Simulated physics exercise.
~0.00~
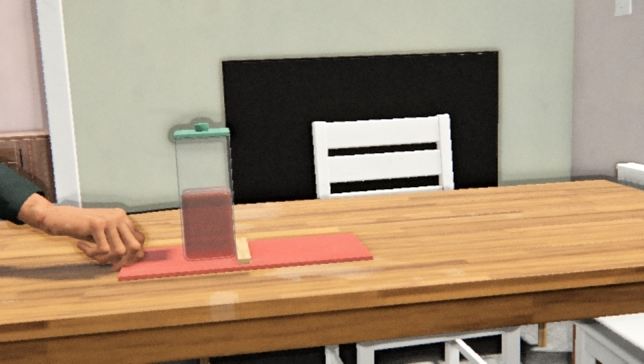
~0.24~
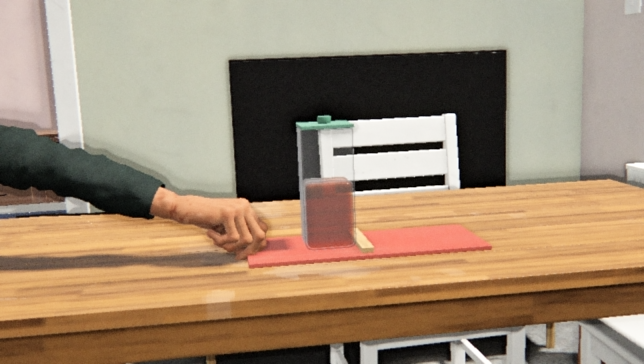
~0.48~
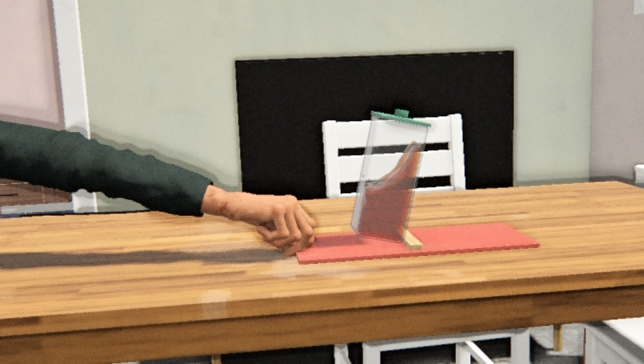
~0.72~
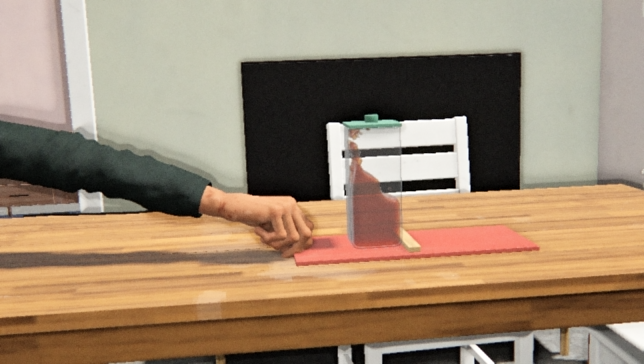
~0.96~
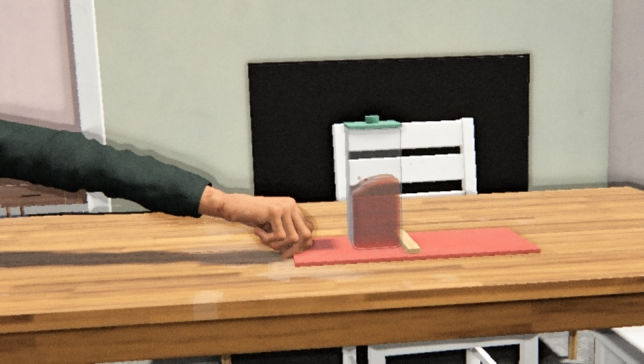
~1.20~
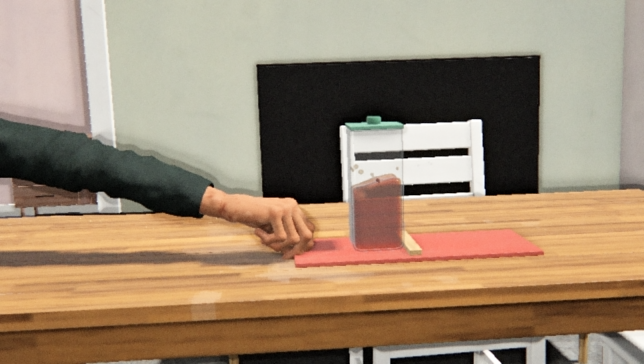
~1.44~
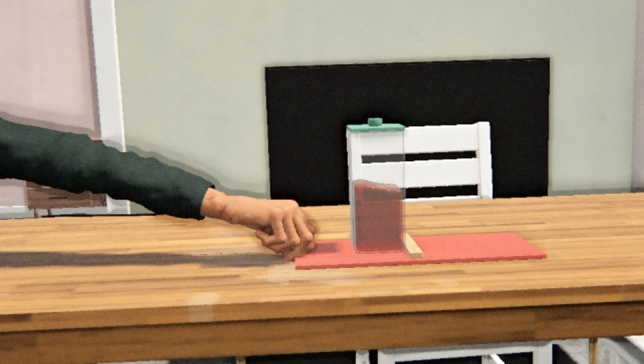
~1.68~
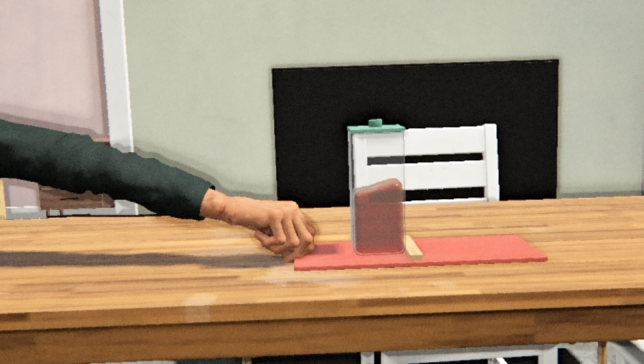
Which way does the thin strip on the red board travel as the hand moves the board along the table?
The strip travels to the right along with the board, and then it stops.
